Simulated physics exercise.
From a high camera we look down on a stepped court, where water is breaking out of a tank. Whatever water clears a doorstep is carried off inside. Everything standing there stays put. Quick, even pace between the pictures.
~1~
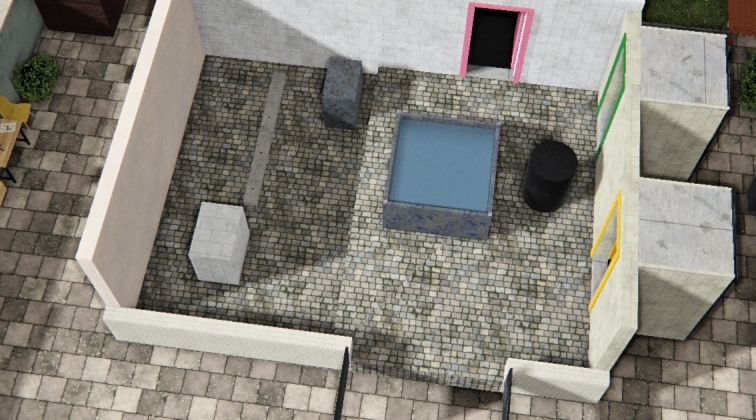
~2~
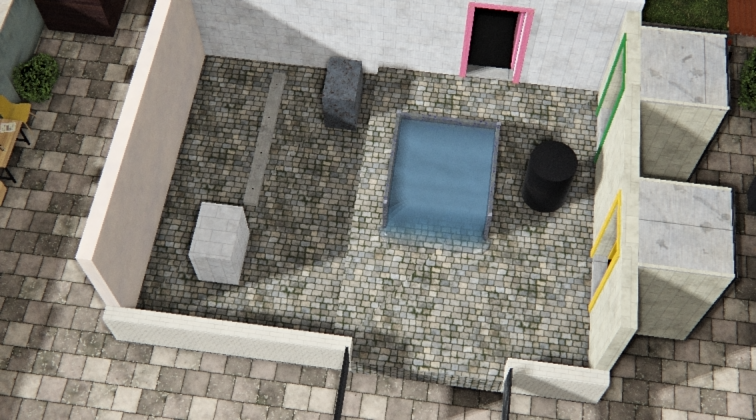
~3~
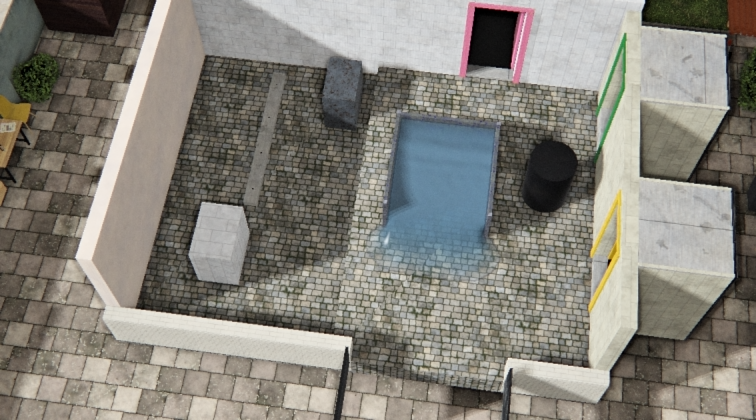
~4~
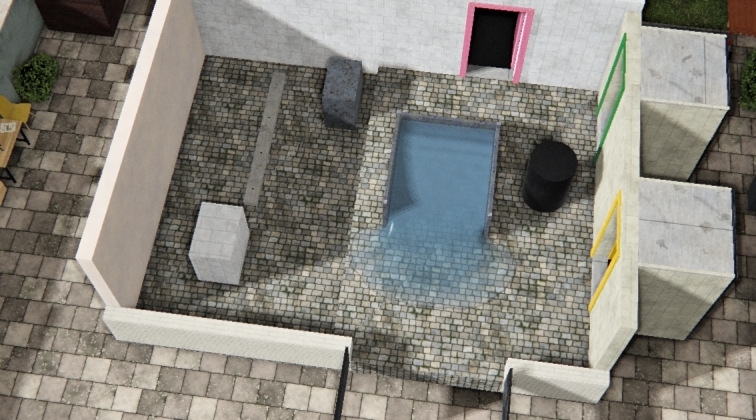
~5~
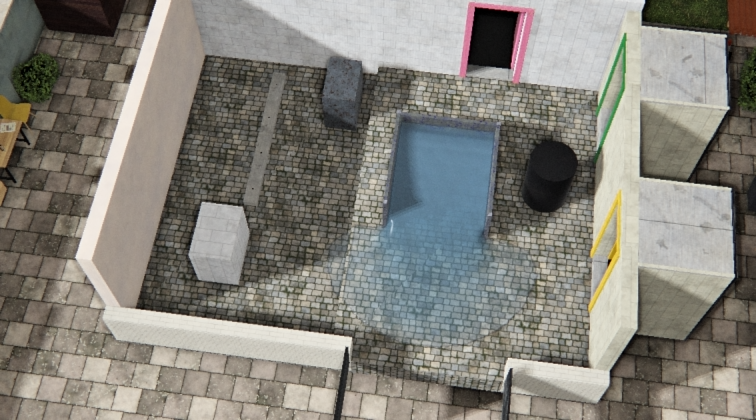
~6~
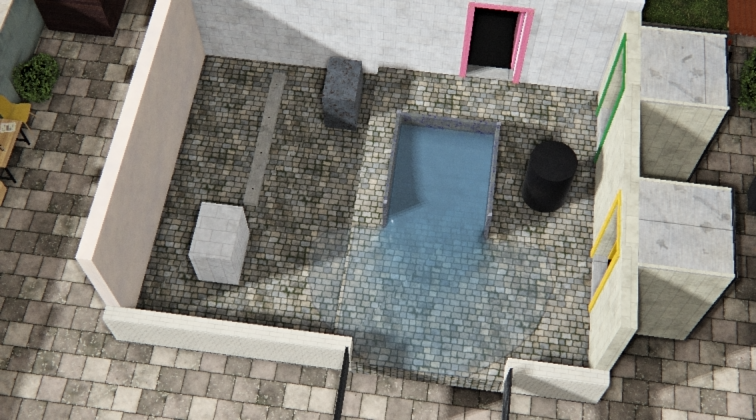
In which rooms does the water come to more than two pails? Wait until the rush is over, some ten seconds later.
In order: The pink door will not go over two buckets; the yellow door will not go over two buckets; the green door will not go over two buckets.
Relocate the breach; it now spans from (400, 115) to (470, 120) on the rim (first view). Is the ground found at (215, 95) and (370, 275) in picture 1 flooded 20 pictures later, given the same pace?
Soaked, then untouched.
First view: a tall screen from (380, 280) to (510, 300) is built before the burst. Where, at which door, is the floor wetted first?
Answer: The yellow door.
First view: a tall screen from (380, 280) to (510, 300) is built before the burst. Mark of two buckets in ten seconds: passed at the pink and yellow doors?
Reading - pink door: Comes in low; yellow door: Comes in high.
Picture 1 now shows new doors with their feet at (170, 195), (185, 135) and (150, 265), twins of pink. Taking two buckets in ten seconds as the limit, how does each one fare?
The first misses the line, the next misses the line, the last clears the line.
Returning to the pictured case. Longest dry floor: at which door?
The pink-painted one.
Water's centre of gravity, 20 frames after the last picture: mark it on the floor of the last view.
My pick is pixel (392, 268).
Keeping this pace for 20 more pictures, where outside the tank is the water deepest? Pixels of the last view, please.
Near (135, 313).
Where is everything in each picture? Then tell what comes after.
The first picture shows still water in the water tank at (443, 165).
In the second picture, water pours out at (436, 224) and has run to (484, 248).
In the third picture, water pours out at (435, 225) and has run to (372, 250).
In the fourth picture, water pours out at (435, 226) and has run to (358, 267).
In the fifth picture, water pours out at (435, 226) and has run to (460, 340).
In the sixth picture, the front is at a hidden place, out from the gap at (435, 226).
A moment on, water covers 25 % of the floor; the pink door not reached, the yellow door wet at the sill, nothing in, the green door not reached.
Next, water covers 30 % of the floor; the pink door not reached, the yellow door wet at the sill, nothing in, the green door not reached.
Then, water covers 40 % of the floor; the pink door not reached, the yellow door wet at the sill, nothing in, the green door not reached.
Later, water covers 65 % of the floor; the pink door not reached, the yellow door wet at the sill, nothing in, the green door wet at the sill, nothing in.
In the end, water covers 80 % of the floor; the pink door wet at the sill, nothing in, the yellow door wet at the sill, nothing in, the green door wet at the sill, nothing in.
